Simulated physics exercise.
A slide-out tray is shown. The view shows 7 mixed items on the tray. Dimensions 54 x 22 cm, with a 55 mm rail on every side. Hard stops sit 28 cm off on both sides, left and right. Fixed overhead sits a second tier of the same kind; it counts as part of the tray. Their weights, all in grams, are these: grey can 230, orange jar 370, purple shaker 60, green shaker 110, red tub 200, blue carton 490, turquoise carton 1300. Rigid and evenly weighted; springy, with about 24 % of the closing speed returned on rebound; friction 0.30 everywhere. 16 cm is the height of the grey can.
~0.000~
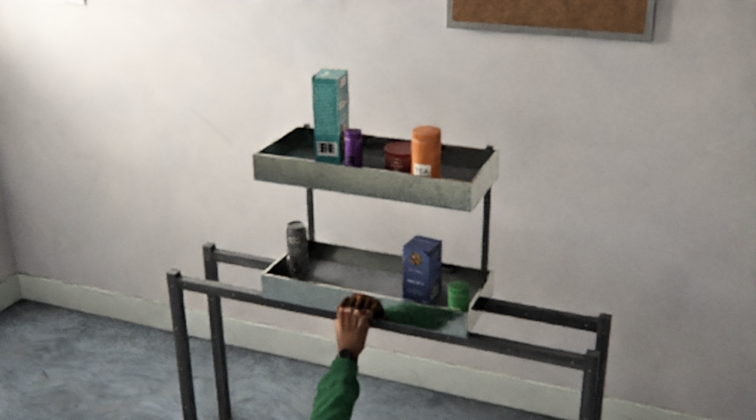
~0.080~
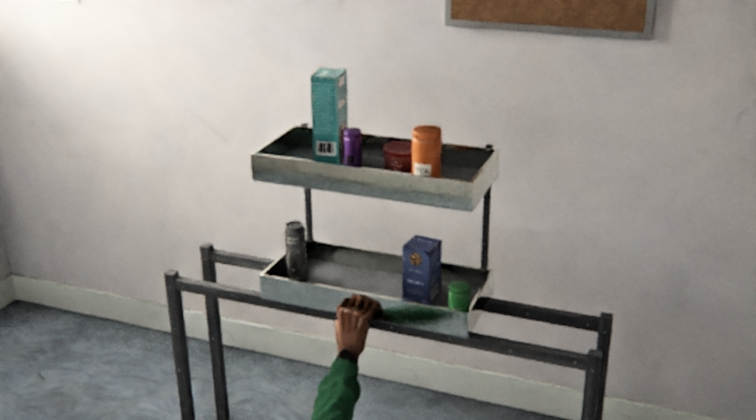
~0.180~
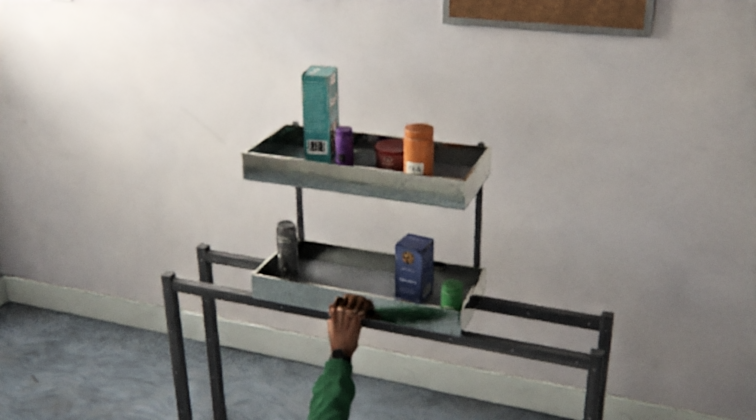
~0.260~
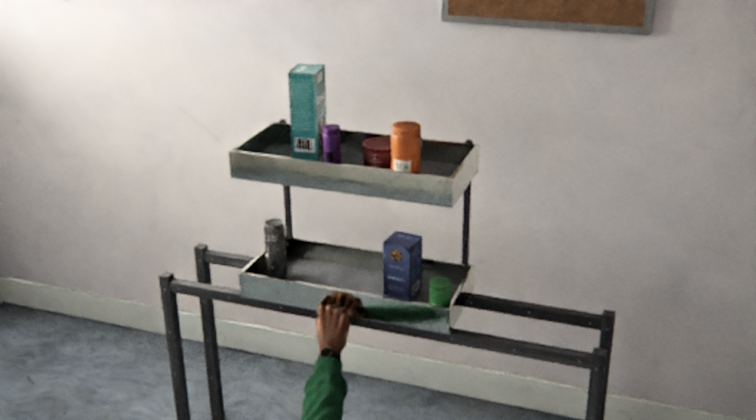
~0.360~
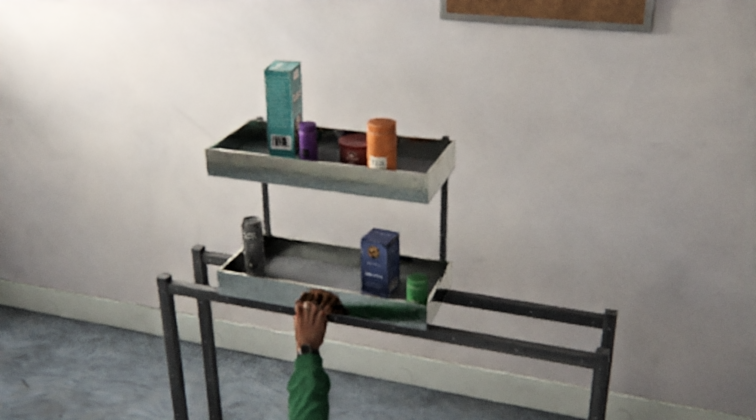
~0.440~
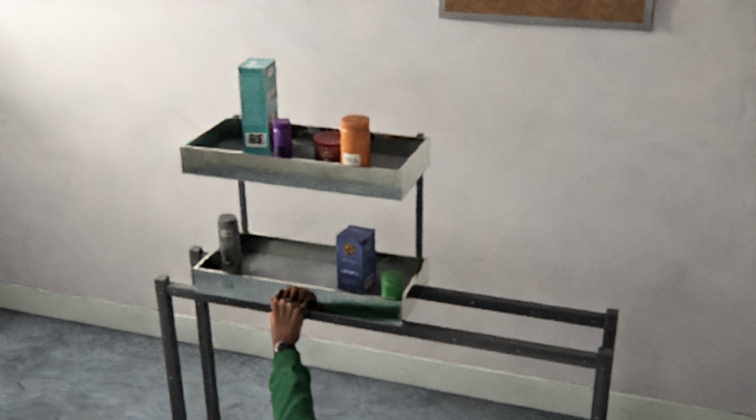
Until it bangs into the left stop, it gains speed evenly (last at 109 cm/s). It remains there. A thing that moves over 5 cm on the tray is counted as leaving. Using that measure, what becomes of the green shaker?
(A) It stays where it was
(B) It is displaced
It is displaced.
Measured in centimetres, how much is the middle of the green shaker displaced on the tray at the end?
Roughly 19 centimetres.
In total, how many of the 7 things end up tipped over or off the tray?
3.
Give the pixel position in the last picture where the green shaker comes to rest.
End position: Roughly (283, 275).
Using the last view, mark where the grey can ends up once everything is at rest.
Near (203, 250).
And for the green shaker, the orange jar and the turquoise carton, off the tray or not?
Observed: Green shaker remains in bounds; orange jar remains in bounds; turquoise carton exits its support.
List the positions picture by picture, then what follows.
In the first frame, tray midway; green shaker (459, 304); grey can (297, 252).
In the second frame, tray midway; purple shaker (353, 152); red tub (403, 160).
In the third frame, tray 2 cm left; blue carton (414, 268); turquoise carton (321, 117).
In the fourth frame, tray 5 cm left; grey can (276, 250); orange jar (406, 157).
In the fifth frame, tray 11 cm left; purple shaker (309, 146); red tub (359, 153).
In the sixth frame, tray 18 cm left; green shaker (393, 293); blue carton (356, 259).
After 0.64 s, tray 28 cm left; green shaker moved 9 cm near (319, 281); grey can 29° off upright; turquoise carton moved 9 cm.
After 1.34 s, tray 28 cm left; turquoise carton now off the tray; green shaker moved 19 cm near (283, 276); purple shaker on its side.
In the end (2.3 s), off the tray, turquoise carton; toppled on the tray, grey can and purple shaker; not toppled but over 5 cm from the start, orange jar, green shaker, red tub and blue carton. At the end, from the last picture's camera, green shaker near (283, 276).
